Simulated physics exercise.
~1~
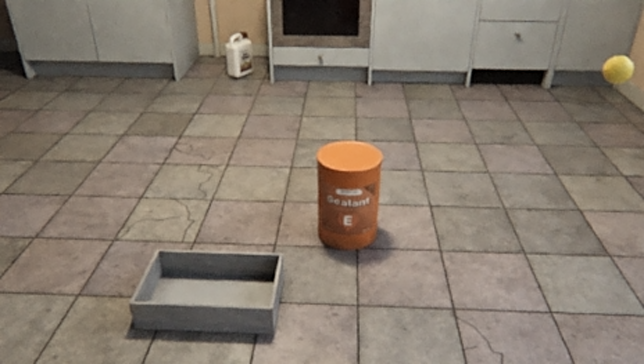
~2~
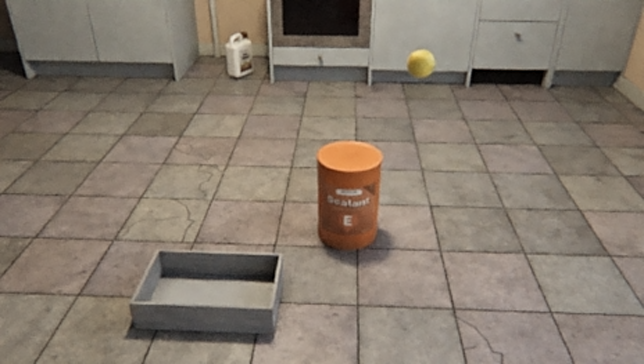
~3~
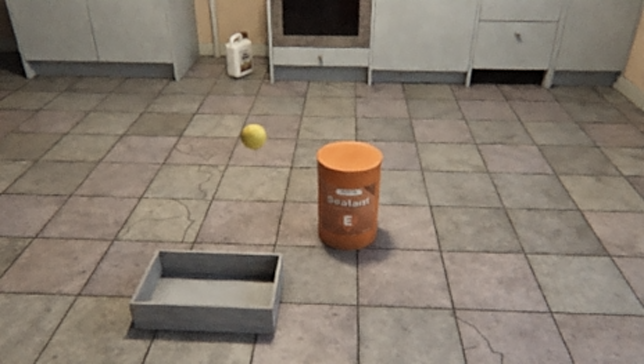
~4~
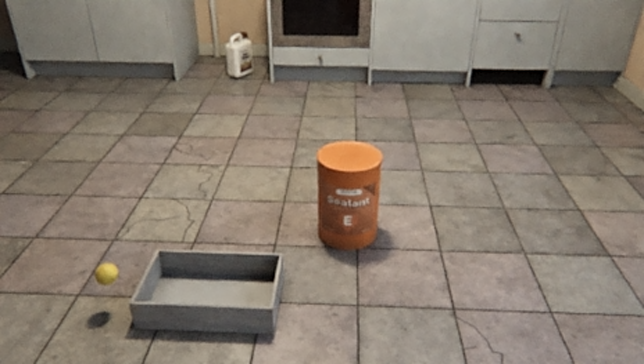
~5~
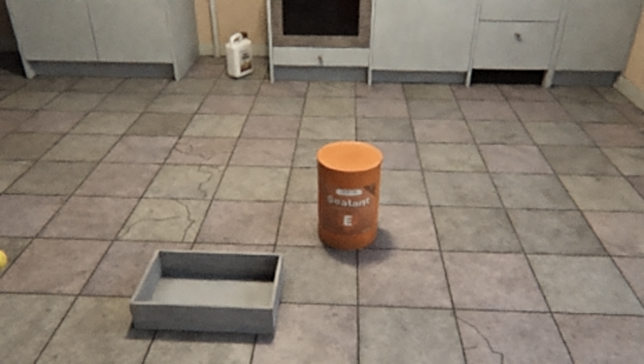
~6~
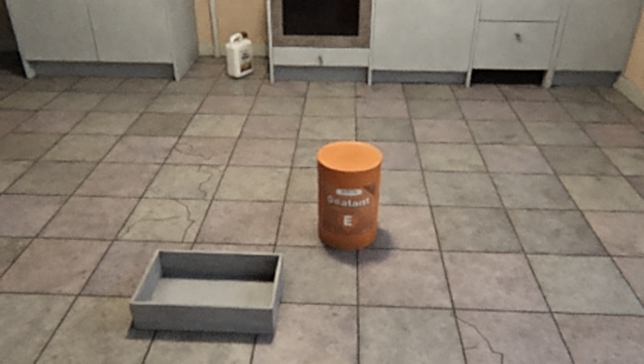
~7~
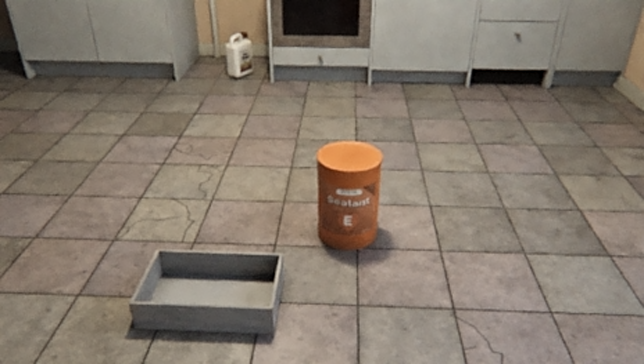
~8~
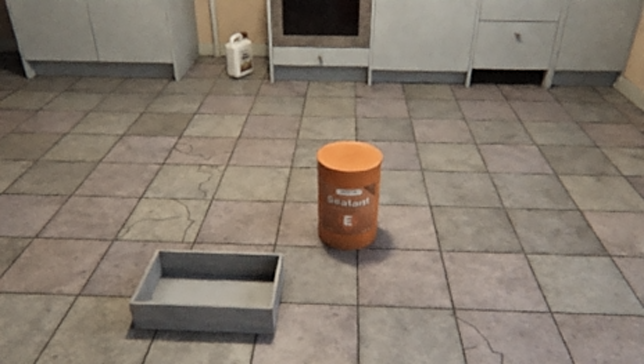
A yellow lemon flew in from the right across a tiled kitchen floor, passed an orange pail and dropped just beyond the left side of an open grey box, then carried on out of view, leaving the box empty and the pail unmoved.
